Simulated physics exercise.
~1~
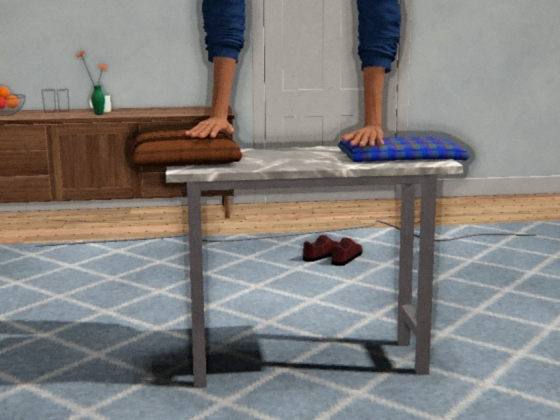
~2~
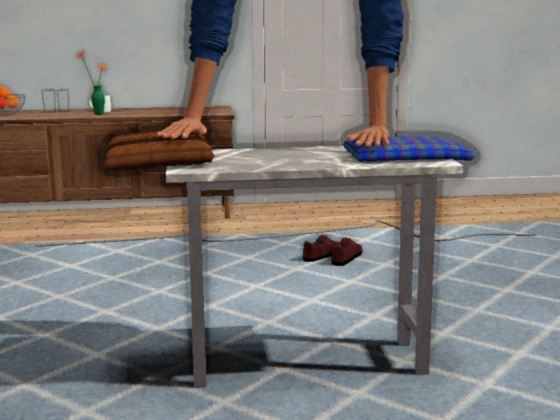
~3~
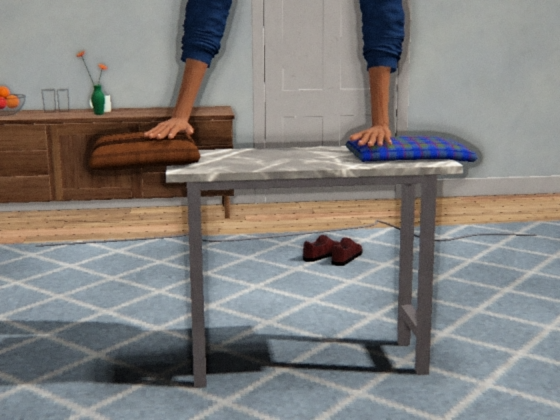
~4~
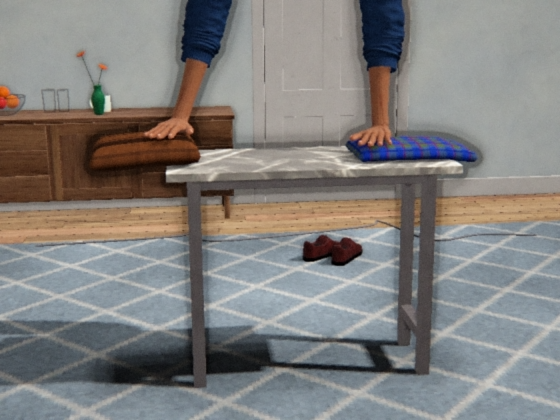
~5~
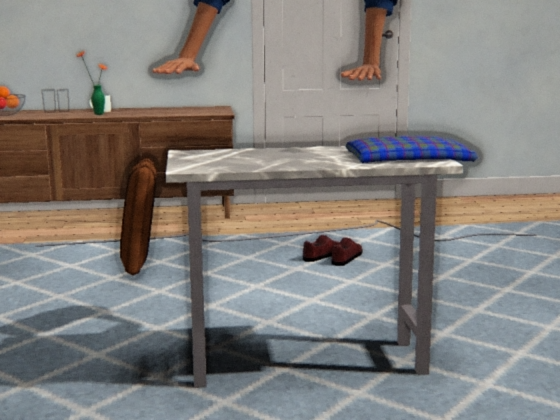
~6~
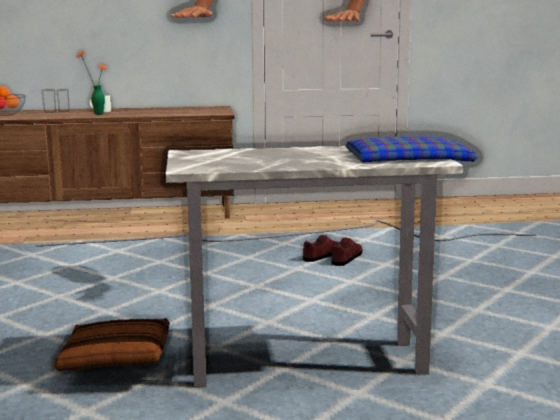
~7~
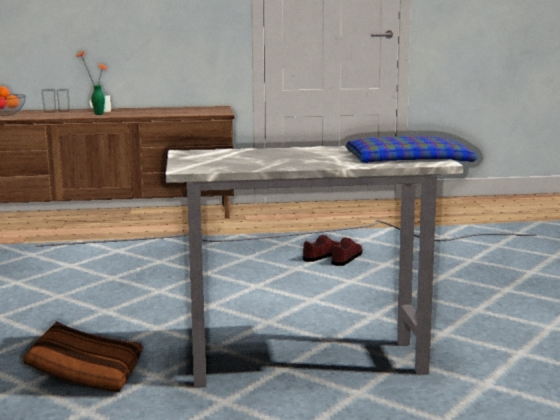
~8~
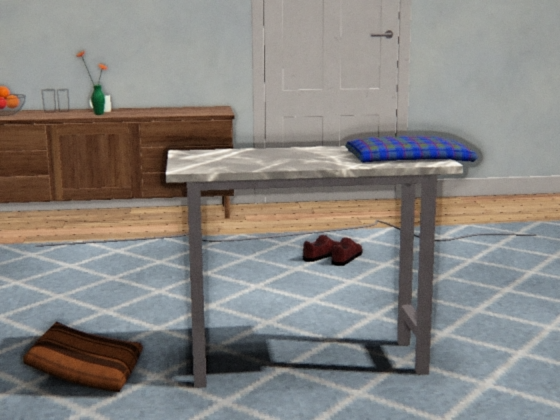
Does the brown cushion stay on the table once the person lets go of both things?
No, the brown cushion tips over the left end and falls to the floor. The blue folded blanket holds its place on the table.
